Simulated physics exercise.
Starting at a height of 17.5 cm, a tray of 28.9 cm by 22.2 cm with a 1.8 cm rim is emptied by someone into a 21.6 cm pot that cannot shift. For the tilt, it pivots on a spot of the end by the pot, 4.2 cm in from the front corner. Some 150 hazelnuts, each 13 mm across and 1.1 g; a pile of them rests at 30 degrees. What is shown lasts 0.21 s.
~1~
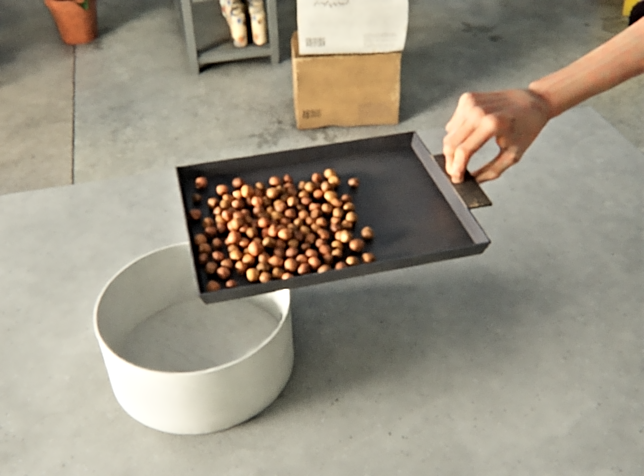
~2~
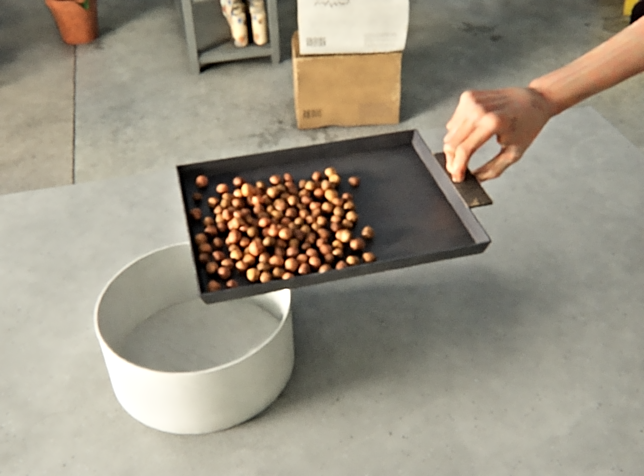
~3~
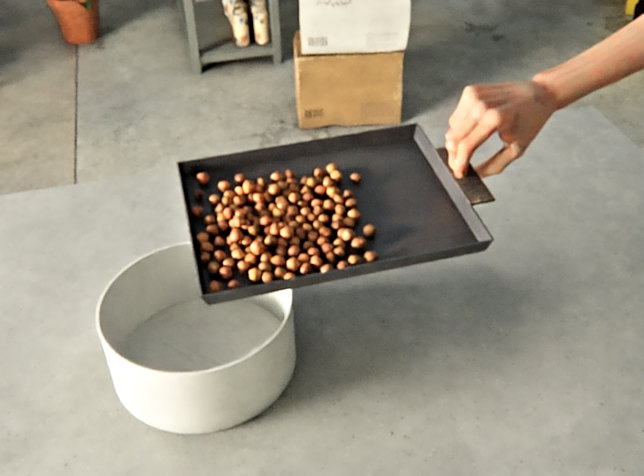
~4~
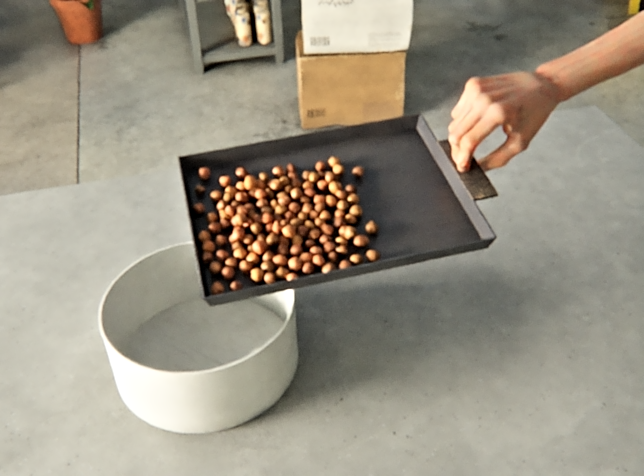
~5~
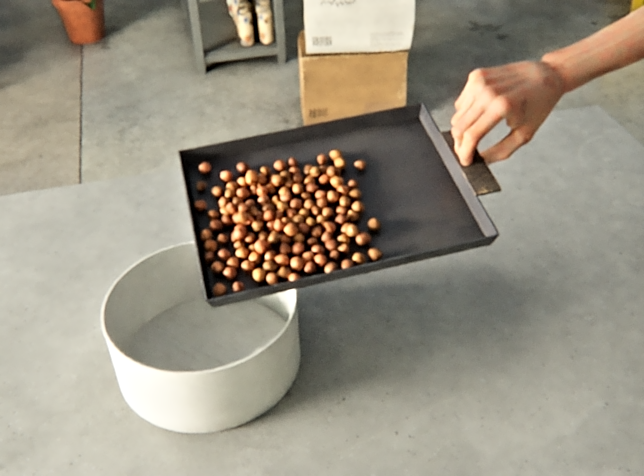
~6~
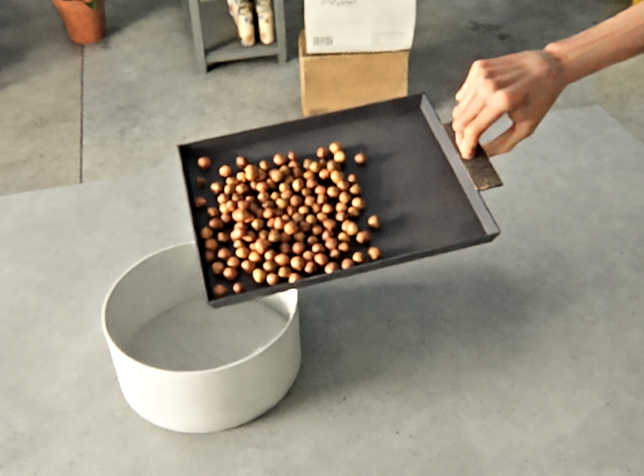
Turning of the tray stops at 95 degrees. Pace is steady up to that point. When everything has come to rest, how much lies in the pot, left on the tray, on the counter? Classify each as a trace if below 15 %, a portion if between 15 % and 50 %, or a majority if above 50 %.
Pot: A portion. Tray: A trace. Counter: A majority.
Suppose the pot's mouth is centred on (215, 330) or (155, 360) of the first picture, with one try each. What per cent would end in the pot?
Around 85 per cent, then around 70 per cent.
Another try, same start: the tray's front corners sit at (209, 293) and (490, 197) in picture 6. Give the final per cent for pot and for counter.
Per cent by place - pot 70, counter 30.
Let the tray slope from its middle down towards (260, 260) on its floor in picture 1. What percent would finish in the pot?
My guess is roughly 50 percent.
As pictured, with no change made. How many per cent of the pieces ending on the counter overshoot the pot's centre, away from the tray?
About 40 percent of the spill.
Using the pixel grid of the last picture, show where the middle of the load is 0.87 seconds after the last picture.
(256, 266), roughly.
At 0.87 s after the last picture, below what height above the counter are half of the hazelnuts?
Around 20 cm up.
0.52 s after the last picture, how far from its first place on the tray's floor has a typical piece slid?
Around 2 centimetres.
Then, 0.52 s after the last picture, tilt 51 degrees; the tray holds 100 %, the pot 0 %.
Then, 0.87 s after the last picture, tilt 78 degrees; the tray holds 90 %, the pot 0 %.
Then, 1.31 s after the last picture, tilt 95 degrees; the tray holds 0 %, the pot 25 %.
In the end, pot 25 %, tray 0 %, counter 75 %.
